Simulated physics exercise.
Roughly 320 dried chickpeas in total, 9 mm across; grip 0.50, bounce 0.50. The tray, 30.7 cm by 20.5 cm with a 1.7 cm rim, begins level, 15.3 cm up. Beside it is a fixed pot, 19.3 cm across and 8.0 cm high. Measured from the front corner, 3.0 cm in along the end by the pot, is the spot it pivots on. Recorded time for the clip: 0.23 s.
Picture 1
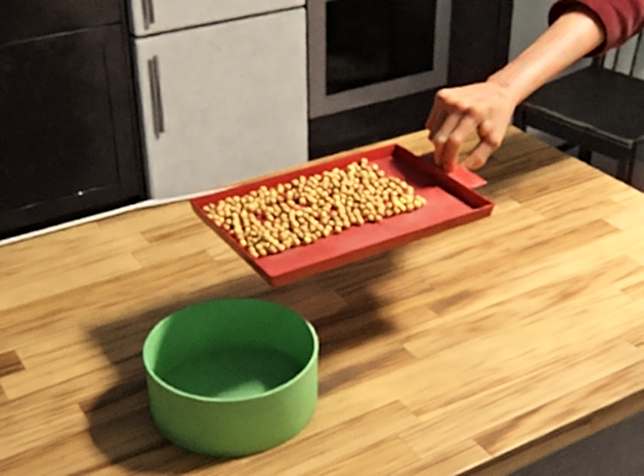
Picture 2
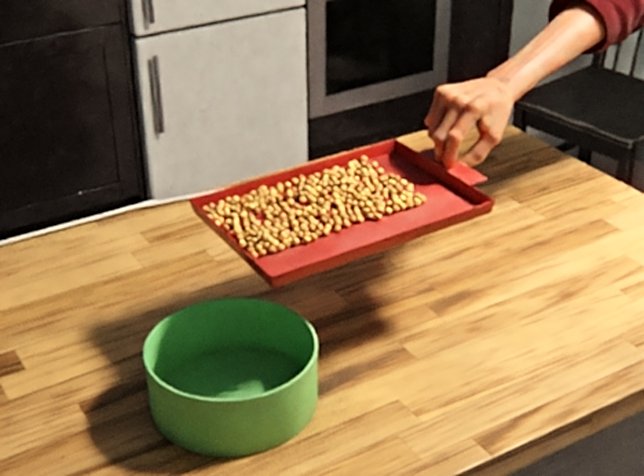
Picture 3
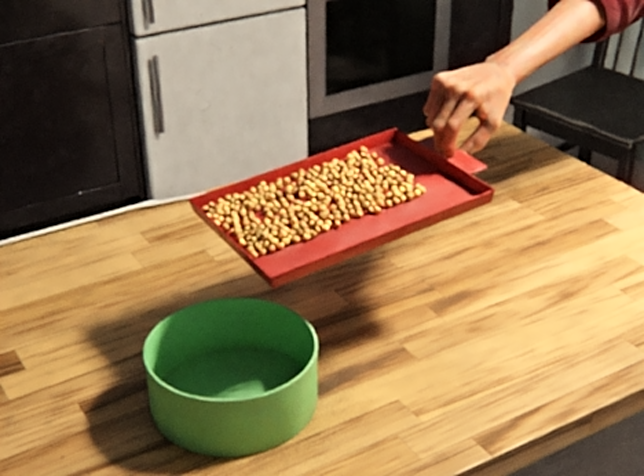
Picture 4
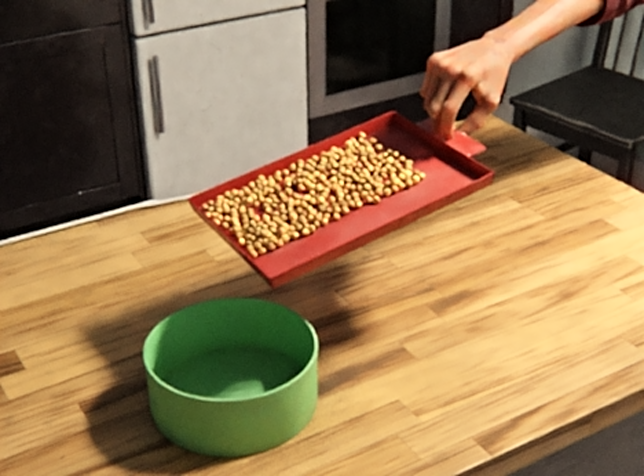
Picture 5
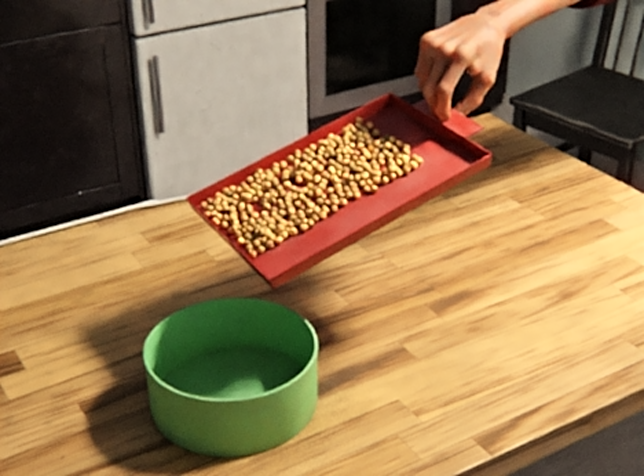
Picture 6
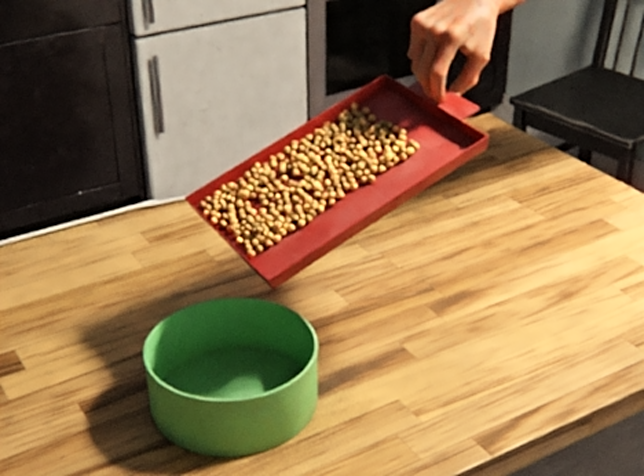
A hand in a red sleeve grips the far right end of a red tray of dried chickpeas above a wooden kitchen counter, seen from slightly above by a still camera. A green pot stands below at the left, with cabinets, an oven and a black chair behind. The hand moves up and leftward, steadily tilting the tray from level toward its left front corner, while the chickpeas stay spread across it.
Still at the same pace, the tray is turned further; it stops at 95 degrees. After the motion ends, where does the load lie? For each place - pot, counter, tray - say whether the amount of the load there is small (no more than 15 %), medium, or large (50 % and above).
Pot: Large; counter: Medium; tray: Small.
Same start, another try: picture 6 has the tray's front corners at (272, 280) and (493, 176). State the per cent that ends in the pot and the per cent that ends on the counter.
That works out as pot 85 and counter 15.
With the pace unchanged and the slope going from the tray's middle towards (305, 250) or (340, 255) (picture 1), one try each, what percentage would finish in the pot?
About 95 and 65 per cent.
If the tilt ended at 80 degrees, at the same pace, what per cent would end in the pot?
In that case some 45 per cent.
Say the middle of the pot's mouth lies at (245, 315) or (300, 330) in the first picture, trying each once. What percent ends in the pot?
Estimates: 70 % and 30 %, in that order.
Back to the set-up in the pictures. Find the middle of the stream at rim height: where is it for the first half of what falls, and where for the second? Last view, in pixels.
I'd mark about (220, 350) for the first half, then (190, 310) for the second.
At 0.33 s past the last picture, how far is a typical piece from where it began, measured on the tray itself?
Displacement on the tray: Roughly 6 cm.
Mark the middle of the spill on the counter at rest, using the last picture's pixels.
You'll find it at about pixel (135, 352).
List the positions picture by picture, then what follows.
Tray tilt 0 degrees, front corners at (273, 274) and (491, 204); middle of the pieces at (314, 209); pot at (231, 345), in the first frame.
Tray tilt 1 degrees, front corners at (273, 274) and (491, 200); middle of the pieces at (314, 207), in the second frame.
Tray tilt 4 degrees, front corners at (272, 275) and (491, 189), lowest corner left front; middle of the pieces at (314, 202), in the third frame.
Tray tilt 9 degrees, front corners at (271, 276) and (491, 172), lowest corner left front; middle of the pieces at (312, 195), in the fourth frame.
Tray tilt 14 degrees, front corners at (270, 277) and (488, 154), lowest corner left front; middle of the pieces at (310, 187), in the fifth frame.
Tray tilt 19 degrees, front corners at (269, 278) and (484, 136), lowest corner left front; middle of the pieces at (308, 179); pot at (231, 345), in the sixth frame.
Then, 0.33 s after the last picture, tilt 57 degrees; the tray holds 100 %, the pot 0 %.
Then, 0.55 s after the last picture, tilt 82 degrees; the tray holds 85 %, the pot 5 %.
Then, 0.88 s after the last picture, tilt 95 degrees; the tray holds 10 %, the pot 55 %.
In the end, pot 70 %, counter 30 %, tray 0 %.
